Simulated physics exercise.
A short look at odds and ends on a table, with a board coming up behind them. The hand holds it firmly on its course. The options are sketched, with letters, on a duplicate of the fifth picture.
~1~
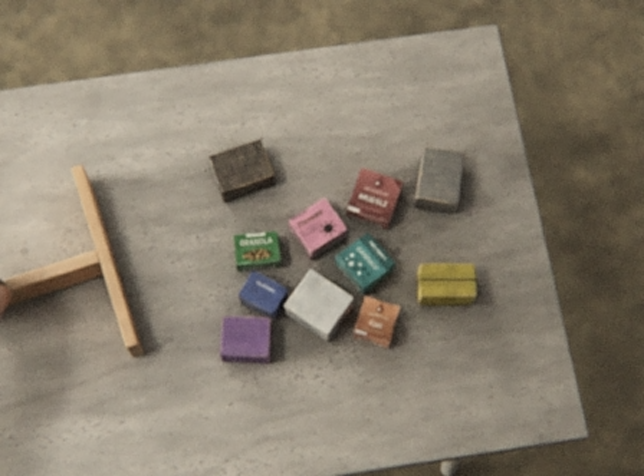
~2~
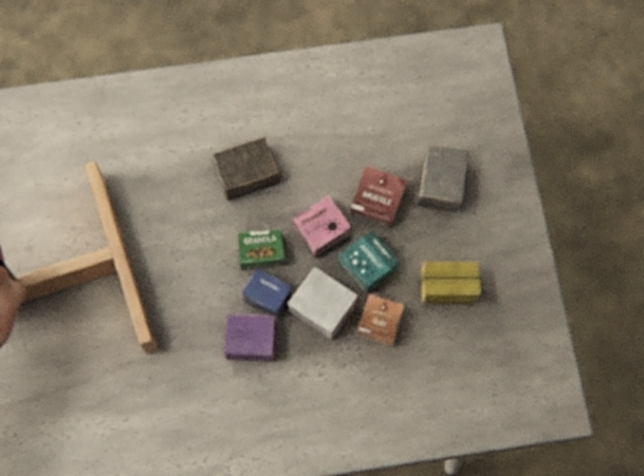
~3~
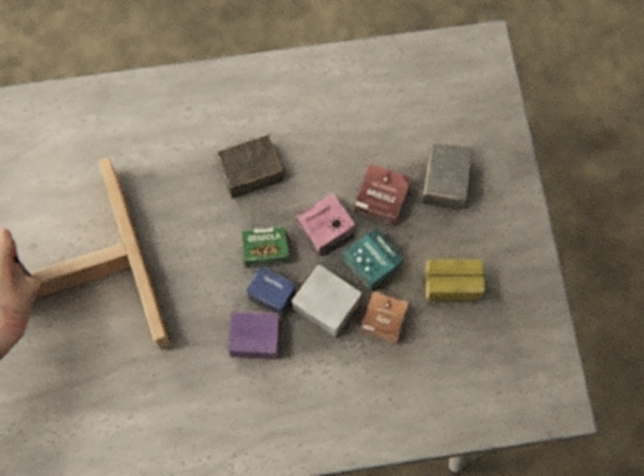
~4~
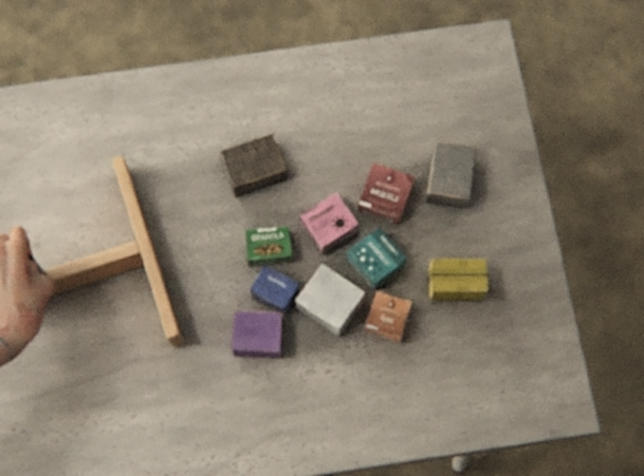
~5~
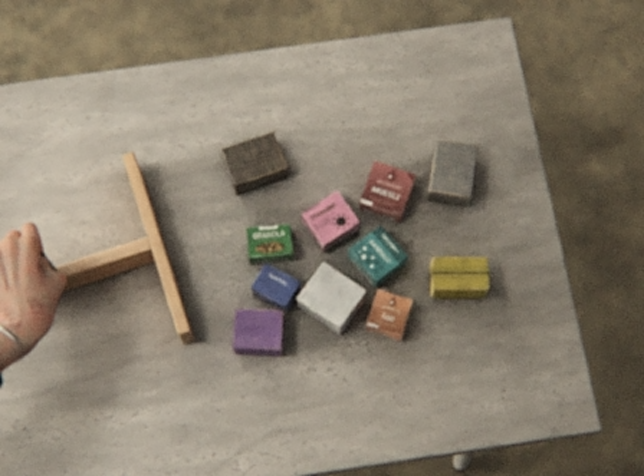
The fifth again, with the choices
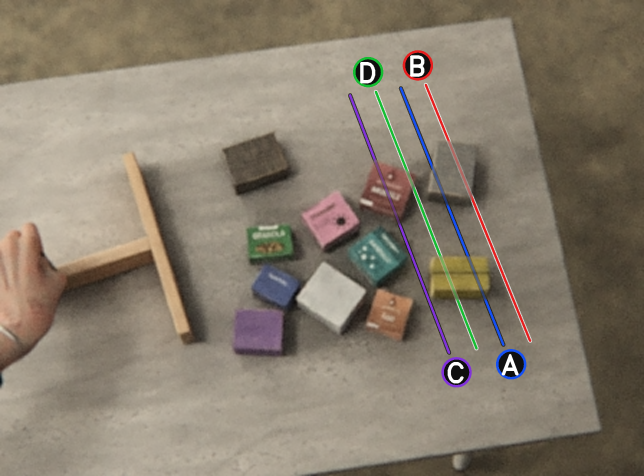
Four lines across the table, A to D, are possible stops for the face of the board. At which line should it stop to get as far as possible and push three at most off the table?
At B, and not beyond.
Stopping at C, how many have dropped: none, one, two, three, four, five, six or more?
The count is none.
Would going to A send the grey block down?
Yes.
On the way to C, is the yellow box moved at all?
Yes.
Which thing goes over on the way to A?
It is the grey block.
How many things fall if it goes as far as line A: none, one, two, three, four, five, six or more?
In all, one.
On the copy, A at (450, 212); B at (476, 209); C at (398, 220); D at (425, 216).
On B. First, board (273, 224); purple block (327, 339); orange box (404, 323).
Then, board (387, 208); grey block (522, 140); red packet (481, 157).
Finally, board (476, 196); grey block over the edge; red packet (535, 146); one fallen.
By contrast, A is within the limit but short; C is within the limit but short; D is within the limit but short.
